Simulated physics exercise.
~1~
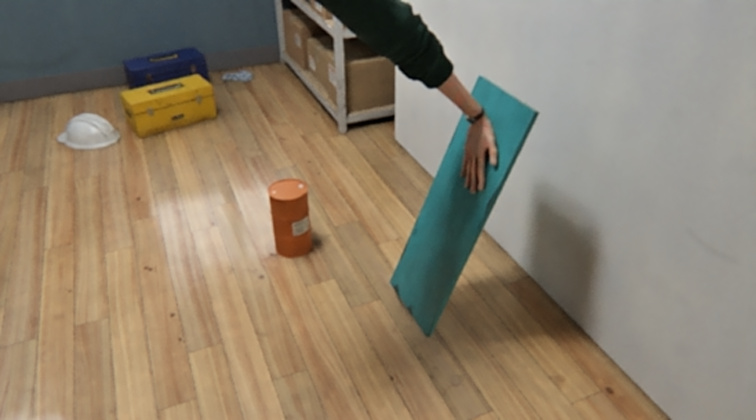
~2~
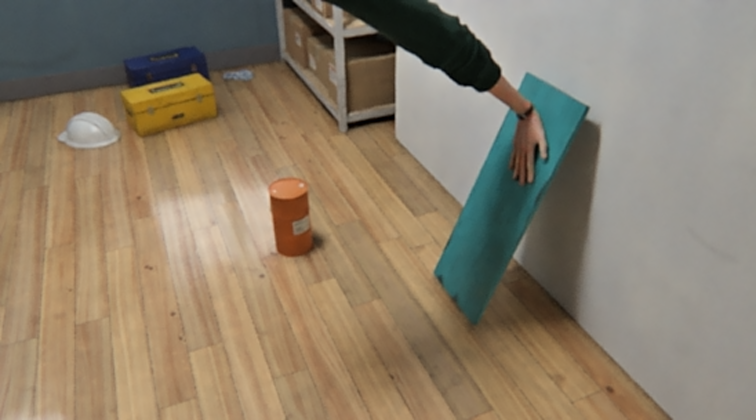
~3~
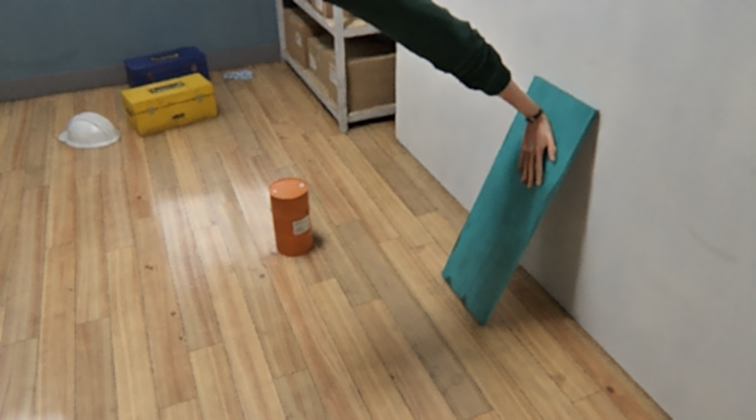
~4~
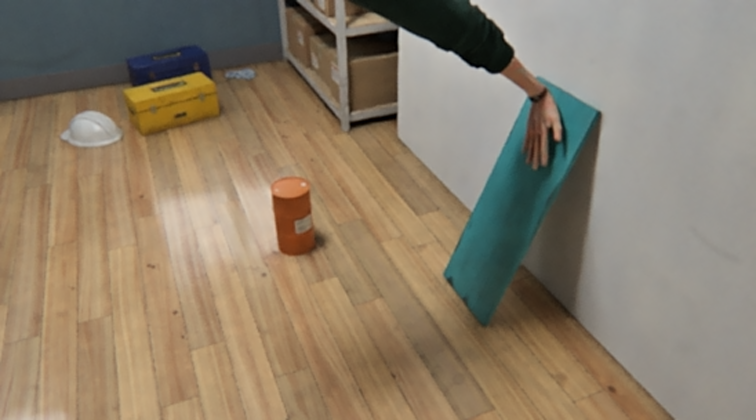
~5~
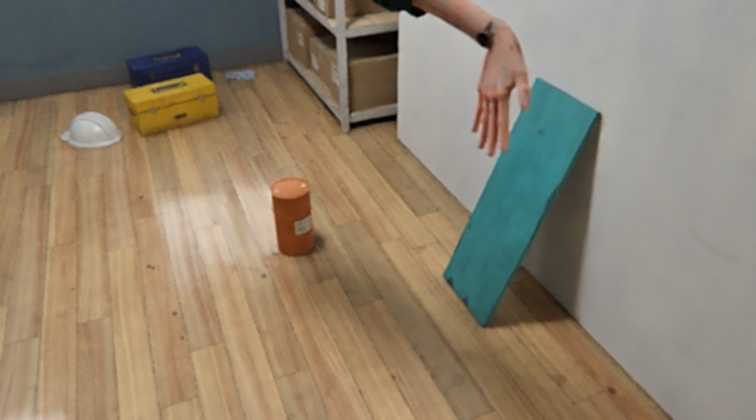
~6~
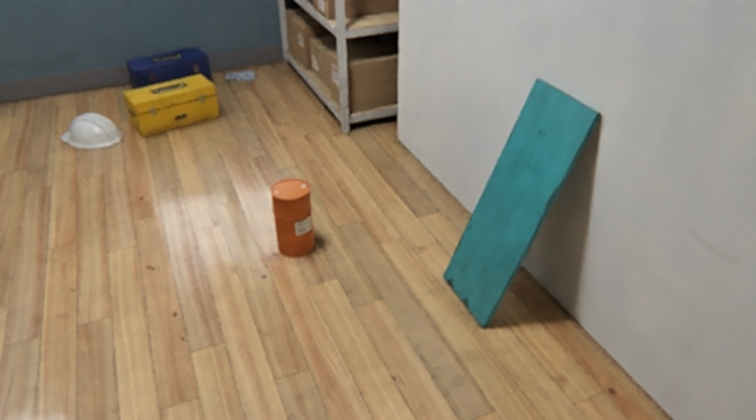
To begin with, a hand in a dark green sleeve holds a long turquoise board at a slant above a wooden floor, while an orange canister stands nearby and toolboxes, a white hard hat and a shelf of boxes sit farther back. The arm moves the board to the right until its upper end meets the pale wall. The hand stays against the board briefly, then lets go and draws back, leaving the view. The board stays leaning against the wall by itself, and the canister still stands in its place.
